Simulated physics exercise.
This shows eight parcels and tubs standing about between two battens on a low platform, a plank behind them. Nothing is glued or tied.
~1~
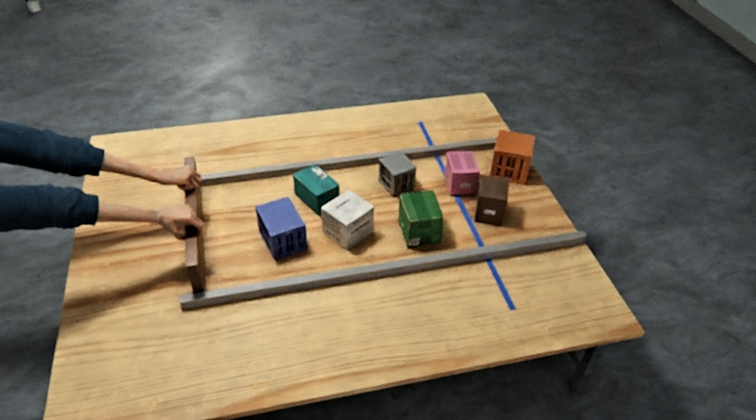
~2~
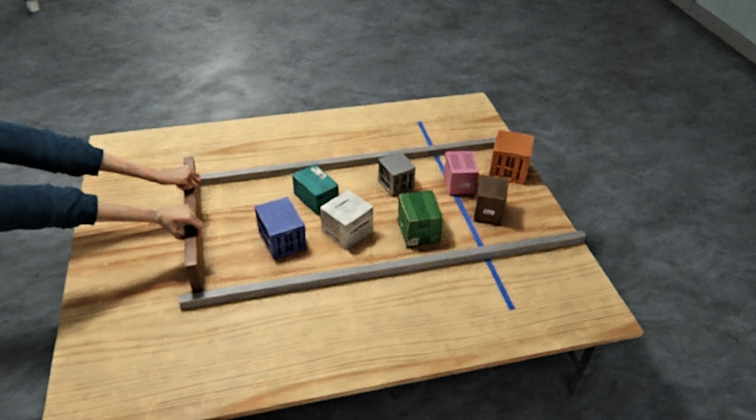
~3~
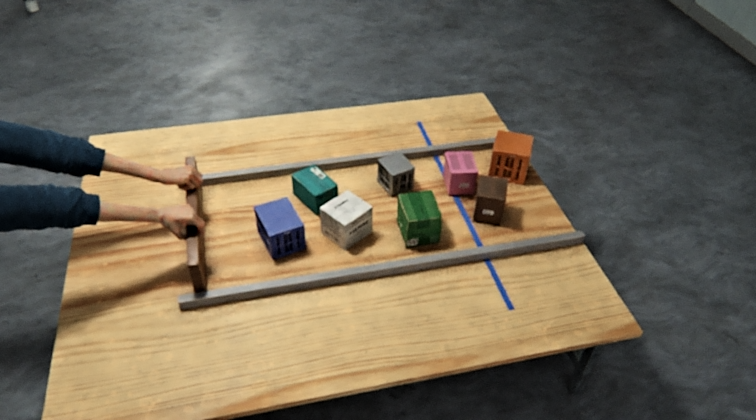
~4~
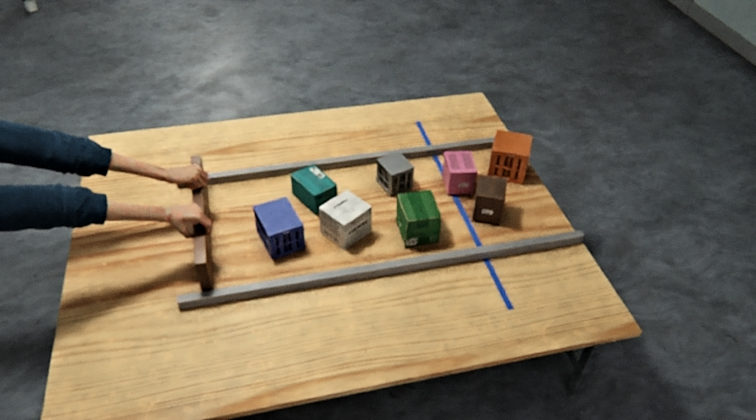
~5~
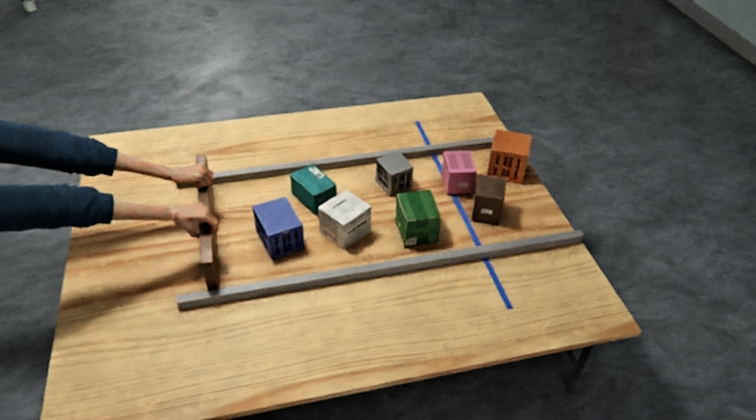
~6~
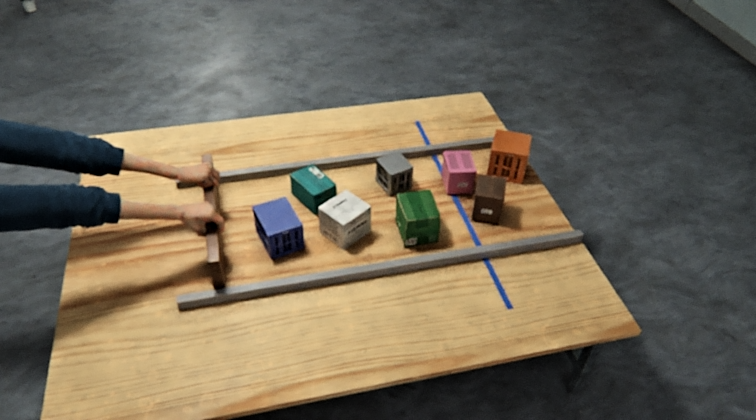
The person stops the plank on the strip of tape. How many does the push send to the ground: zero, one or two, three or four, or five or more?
The number that fall off is one or two.
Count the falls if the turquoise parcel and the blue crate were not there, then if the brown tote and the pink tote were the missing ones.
Fallen: 0, and 0 in the other try.
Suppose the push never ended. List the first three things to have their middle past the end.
They are the brown tote, then the orange crate, then the green parcel.
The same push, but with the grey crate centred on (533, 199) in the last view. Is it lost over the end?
From there it drops off.
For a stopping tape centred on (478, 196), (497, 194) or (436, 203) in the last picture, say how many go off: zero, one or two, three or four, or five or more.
The falls would be three to four; three to four; none.
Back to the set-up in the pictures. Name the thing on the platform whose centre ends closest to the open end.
It is the green parcel.
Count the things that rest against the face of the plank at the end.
That makes 2.
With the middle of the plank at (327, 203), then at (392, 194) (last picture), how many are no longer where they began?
First 4, then 6.
Early on, none off yet; orange crate at rest near (509, 156); brown tote at rest near (489, 200); pink tote at rest near (458, 173).
A while later, none off yet; orange crate at rest near (509, 156); brown tote travelled about its own width near (536, 193); pink tote travelled a little near (474, 171).
Finally, the number that fall off is one or two; lost, brown tote and orange crate.
